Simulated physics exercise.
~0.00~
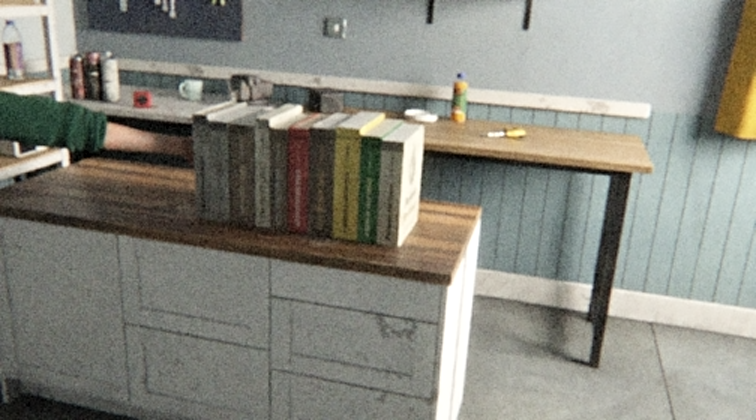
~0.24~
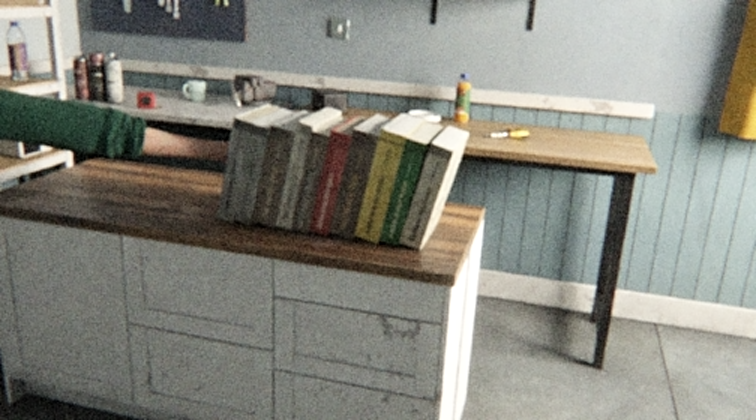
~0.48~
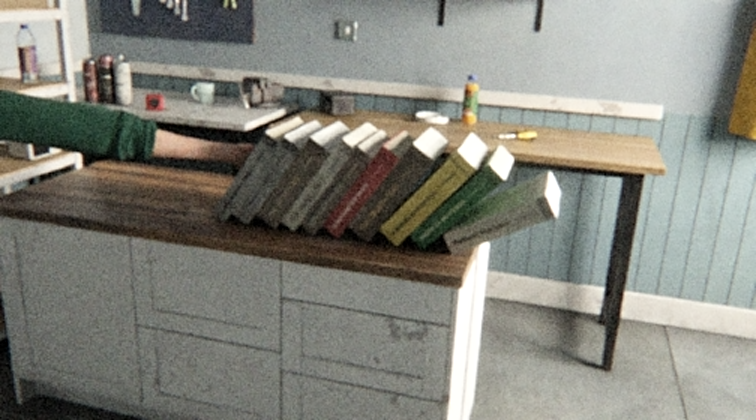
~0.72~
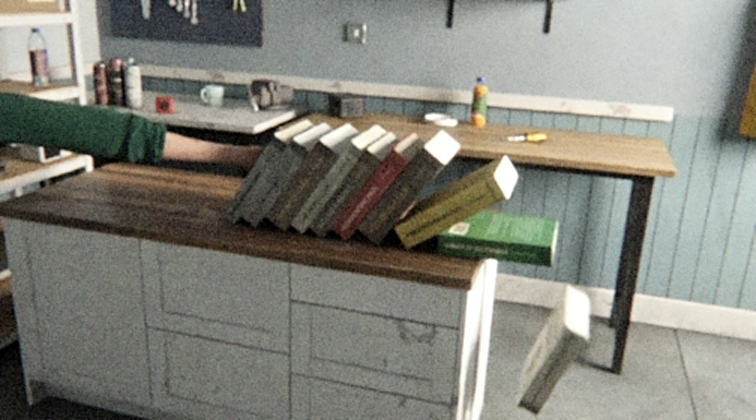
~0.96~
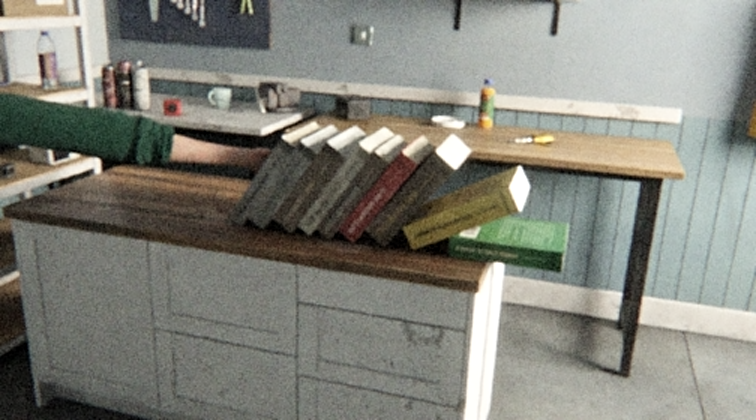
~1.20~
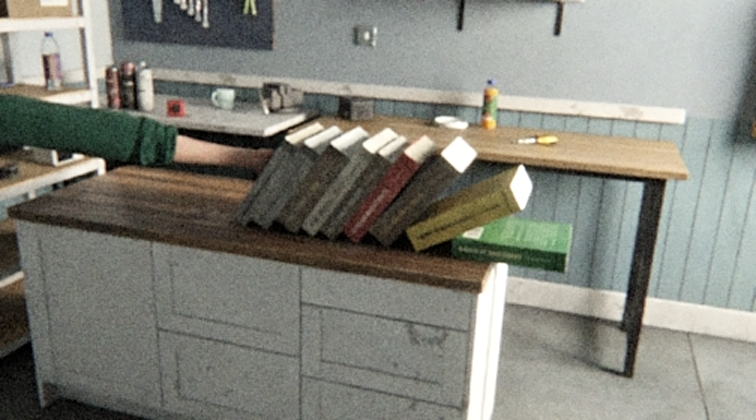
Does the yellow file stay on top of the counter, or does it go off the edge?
The yellow file stays on top. It ends up tilted far over to the right, but it does not drop off the edge.
